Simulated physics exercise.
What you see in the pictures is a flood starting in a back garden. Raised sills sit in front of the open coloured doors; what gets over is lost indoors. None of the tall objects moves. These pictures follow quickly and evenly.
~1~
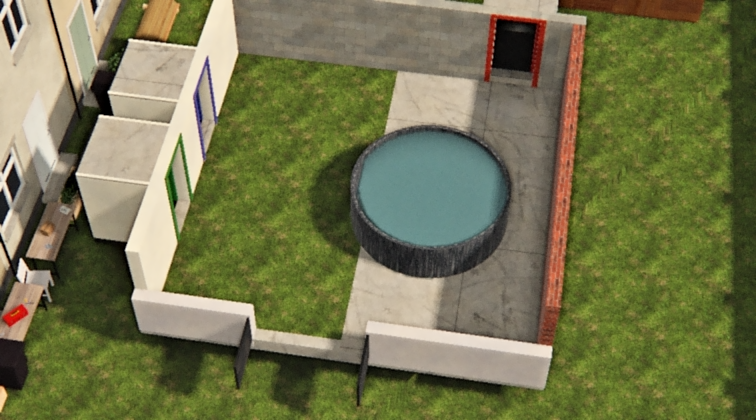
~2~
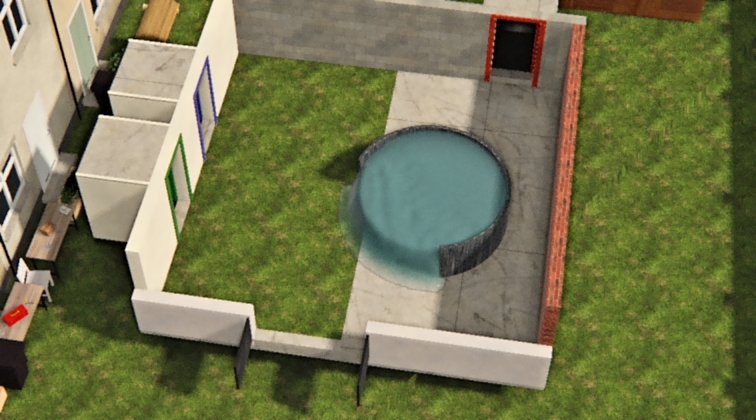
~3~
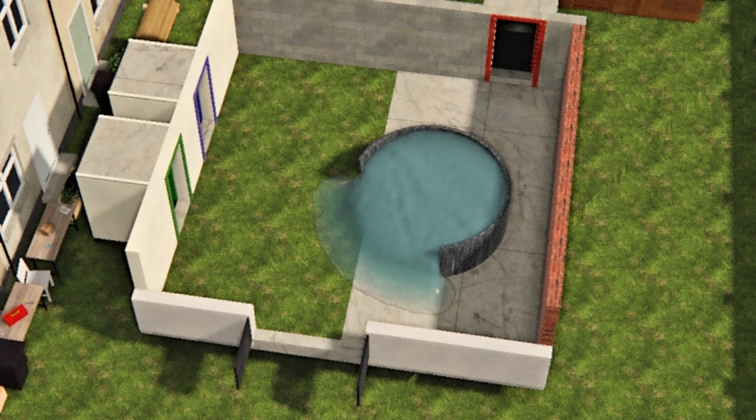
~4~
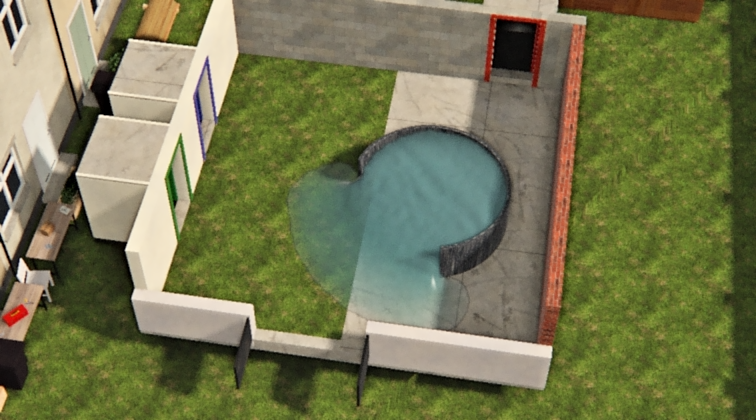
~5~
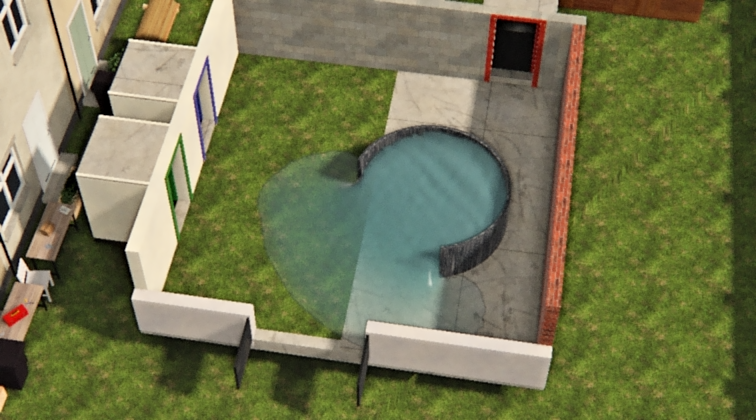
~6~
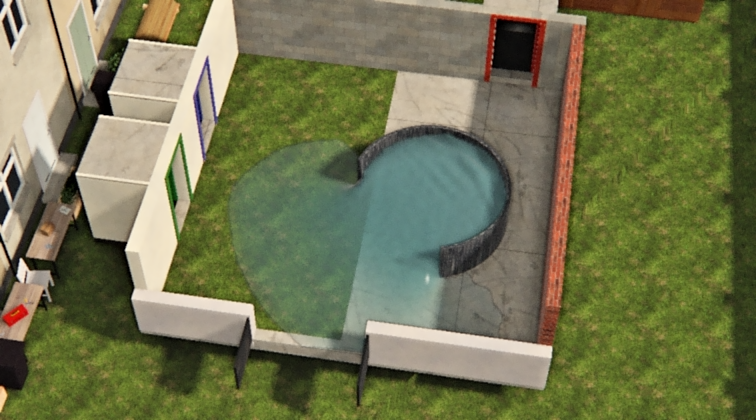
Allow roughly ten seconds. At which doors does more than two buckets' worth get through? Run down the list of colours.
In the end red door: Up to two buckets; blue door: Up to two buckets; green door: Above two buckets.
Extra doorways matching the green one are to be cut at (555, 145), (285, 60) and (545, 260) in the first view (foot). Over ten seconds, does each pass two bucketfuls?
Result per door - within the limit; past the limit; within the limit.
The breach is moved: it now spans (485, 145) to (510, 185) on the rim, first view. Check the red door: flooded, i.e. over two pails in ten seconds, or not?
Red door: Exceeds it.
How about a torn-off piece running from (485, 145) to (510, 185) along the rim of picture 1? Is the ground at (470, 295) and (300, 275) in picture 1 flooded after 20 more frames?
In order - first: Drenched, second: Not reached.
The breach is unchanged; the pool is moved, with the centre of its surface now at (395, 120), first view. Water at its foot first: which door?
The blue-painted one.
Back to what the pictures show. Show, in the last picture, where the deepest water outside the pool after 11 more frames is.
Deepest spot: Near (155, 314).
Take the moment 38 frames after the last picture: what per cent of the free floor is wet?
My estimate is roughly 85 percent.
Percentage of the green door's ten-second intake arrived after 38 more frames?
Some 85 per cent.
A moment on, water covers 45 % of the floor; the red door not reached, the blue door not reached, the green door under two buckets in.
Next, water covers 55 % of the floor; the red door not reached, the blue door wet at the sill, nothing in, the green door over two buckets in.
Then, water covers 60 % of the floor; the red door not reached, the blue door wet at the sill, nothing in, the green door far over two buckets in.
Later, water covers 85 % of the floor; the red door not reached, the blue door wet at the sill, nothing in, the green door far over two buckets in.
In the end, water covers 100 % of the floor; the red door wet at the sill, nothing in, the blue door wet at the sill, nothing in, the green door far over two buckets in.
